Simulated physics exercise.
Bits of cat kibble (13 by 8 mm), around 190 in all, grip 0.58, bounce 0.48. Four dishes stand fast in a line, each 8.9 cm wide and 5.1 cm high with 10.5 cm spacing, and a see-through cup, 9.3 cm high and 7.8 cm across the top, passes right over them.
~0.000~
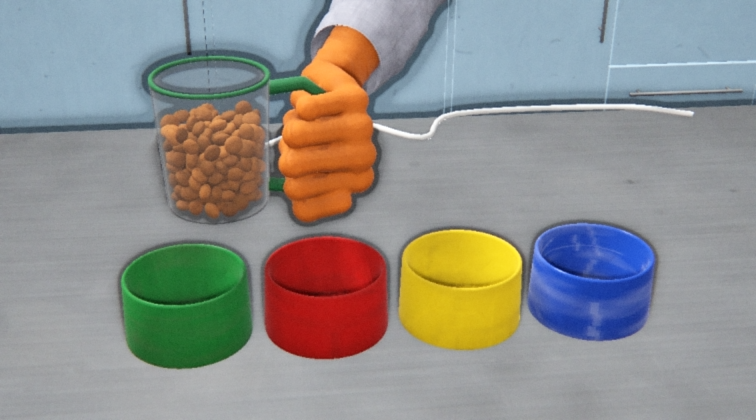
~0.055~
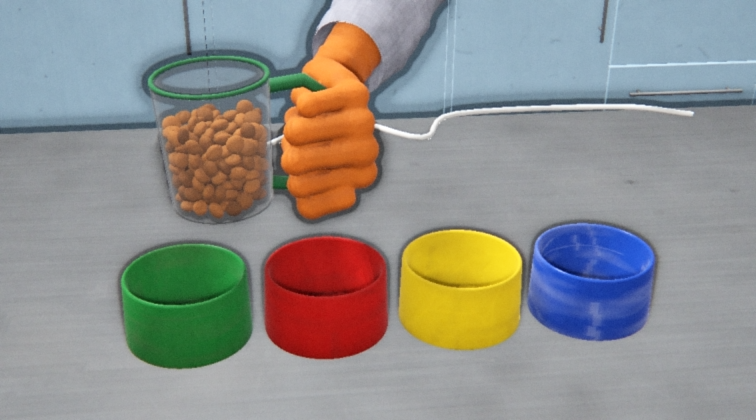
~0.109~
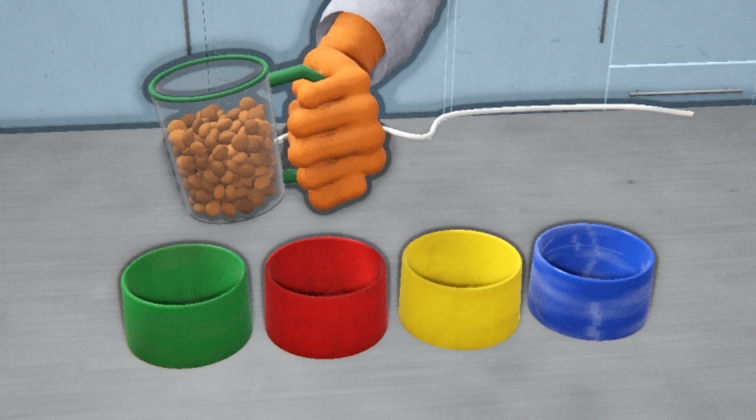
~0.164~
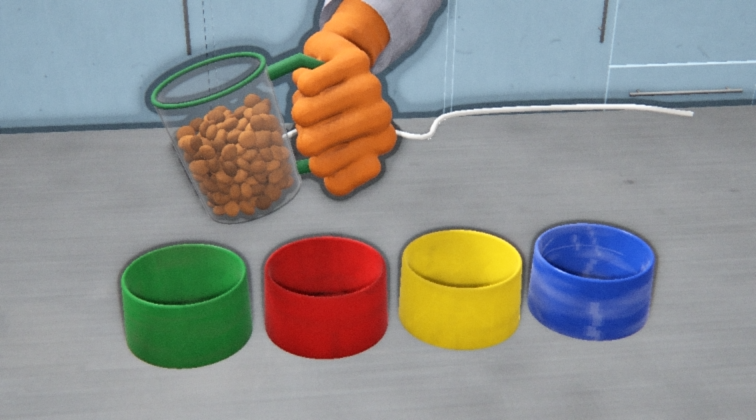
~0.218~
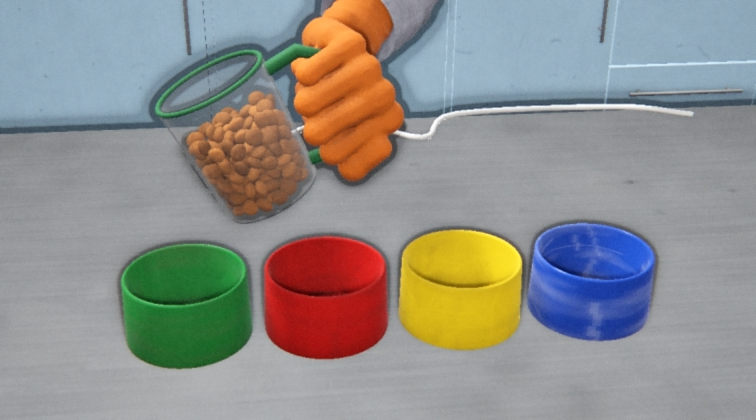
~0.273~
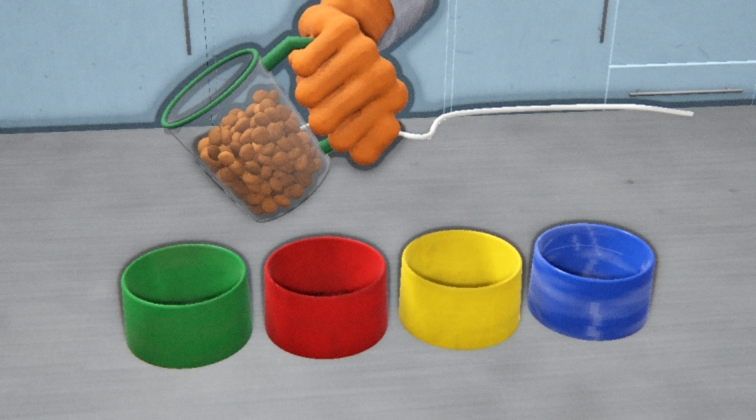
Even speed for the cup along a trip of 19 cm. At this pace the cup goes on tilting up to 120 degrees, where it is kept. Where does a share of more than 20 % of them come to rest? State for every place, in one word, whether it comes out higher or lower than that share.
Red: Higher, blue: Lower, green: Lower, yellow: Lower, counter: Lower.
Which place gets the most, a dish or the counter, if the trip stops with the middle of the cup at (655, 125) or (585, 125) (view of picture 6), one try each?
Red, then red.
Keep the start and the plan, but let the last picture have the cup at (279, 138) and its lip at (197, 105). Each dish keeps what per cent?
Per cent kept: Red 30, blue 0, green 0, yellow 20.
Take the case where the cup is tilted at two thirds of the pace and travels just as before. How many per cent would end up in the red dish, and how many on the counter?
Then red ends at 80 and the counter at 20.
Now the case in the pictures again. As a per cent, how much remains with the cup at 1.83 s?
0 per cent.
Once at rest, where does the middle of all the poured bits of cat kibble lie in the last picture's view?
Look around (318, 298) in the last picture.
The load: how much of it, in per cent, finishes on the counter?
About 10 percent.
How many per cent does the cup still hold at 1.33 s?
Reading: Approx. 0 %.
After 0.91 s, tilt 120 degrees; cup holds 65 %, red 20 %.
After 1.33 s, tilt 120 degrees; cup holds 0 %, red 85 %.
Then, at 1.83 s, tilt 120 degrees; cup holds 0 %, red 90 %.
At rest (2.1 s), red 90 %, blue 0 %, green 0 %, yellow 0 %, counter 10 %.
